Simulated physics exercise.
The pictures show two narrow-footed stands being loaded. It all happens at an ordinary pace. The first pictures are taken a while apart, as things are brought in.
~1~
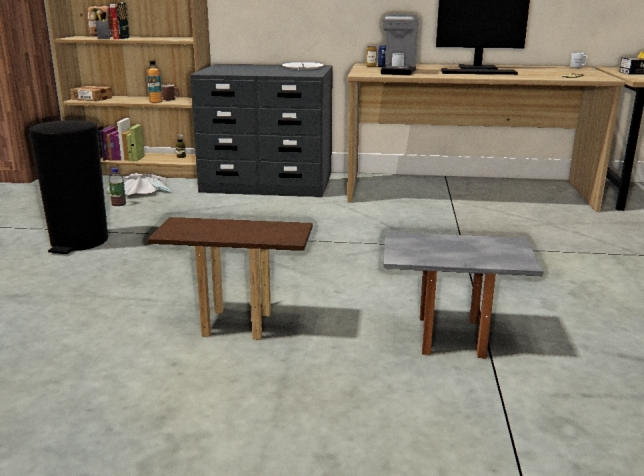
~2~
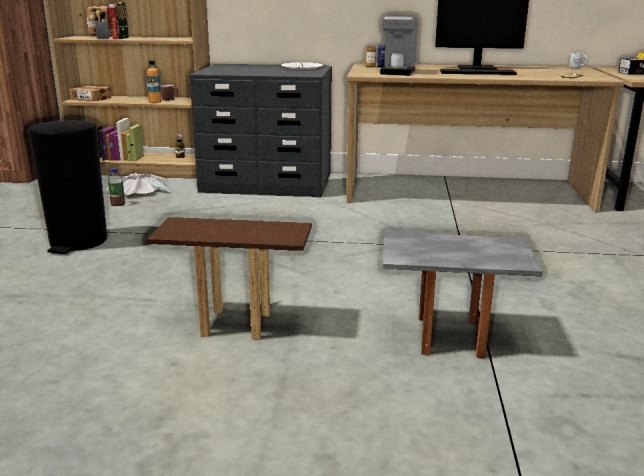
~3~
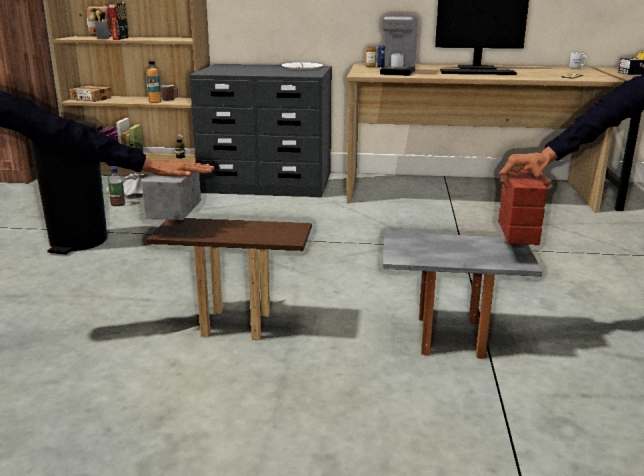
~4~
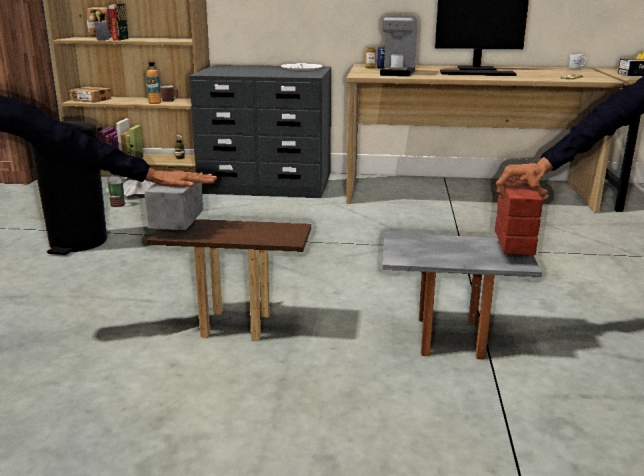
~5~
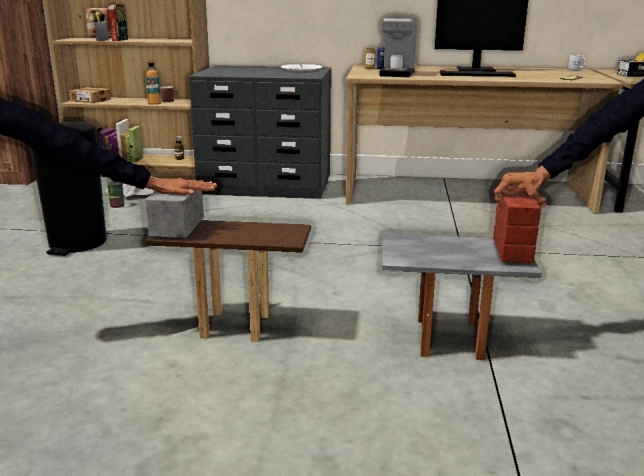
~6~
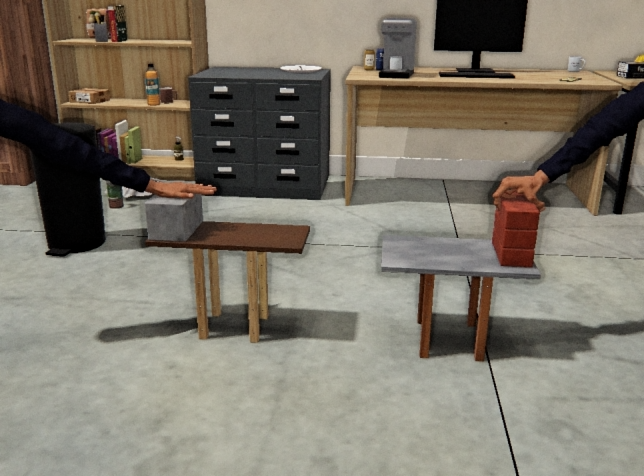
Two arms lower a grey block and red bricks onto the outer ends of two small tables.
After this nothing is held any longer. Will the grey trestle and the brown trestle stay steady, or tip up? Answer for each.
The grey trestle tips up and the brown trestle tips up.
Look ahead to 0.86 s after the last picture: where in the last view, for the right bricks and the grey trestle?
Near (627, 335) and (565, 283).
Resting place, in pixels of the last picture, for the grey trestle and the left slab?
The grey trestle at (554, 286), the left slab at (39, 300).
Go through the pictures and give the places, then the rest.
Grey trestle (458, 253); brown trestle (233, 233), in the first frame.
Brown trestle (232, 233), in the second frame.
Still on the way; grey trestle (458, 253); right bricks (521, 206), in the third frame.
Still on the way; brown trestle (232, 234); left slab (175, 201), in the fourth frame.
Still on the way; grey trestle (457, 255); right bricks (516, 224), in the fifth frame.
In place, still held; grey trestle (456, 256); brown trestle (231, 236); left slab (175, 212), in the sixth frame.
Then, 0.64 s after the last picture, grey trestle tipped 28° from how it was near (506, 255); brown trestle tipped 19° from how it was near (196, 230).
Then, 0.86 s after the last picture, grey trestle tipped 70° from how it was near (565, 283); brown trestle tipped 54° from how it was near (140, 248).
Then, 1.14 s after the last picture, grey trestle tipped 75° from how it was near (570, 283); brown trestle tipped 72° from how it was near (119, 258).
At rest, the grey trestle goes over, near (554, 286); the brown trestle goes over, near (131, 261).
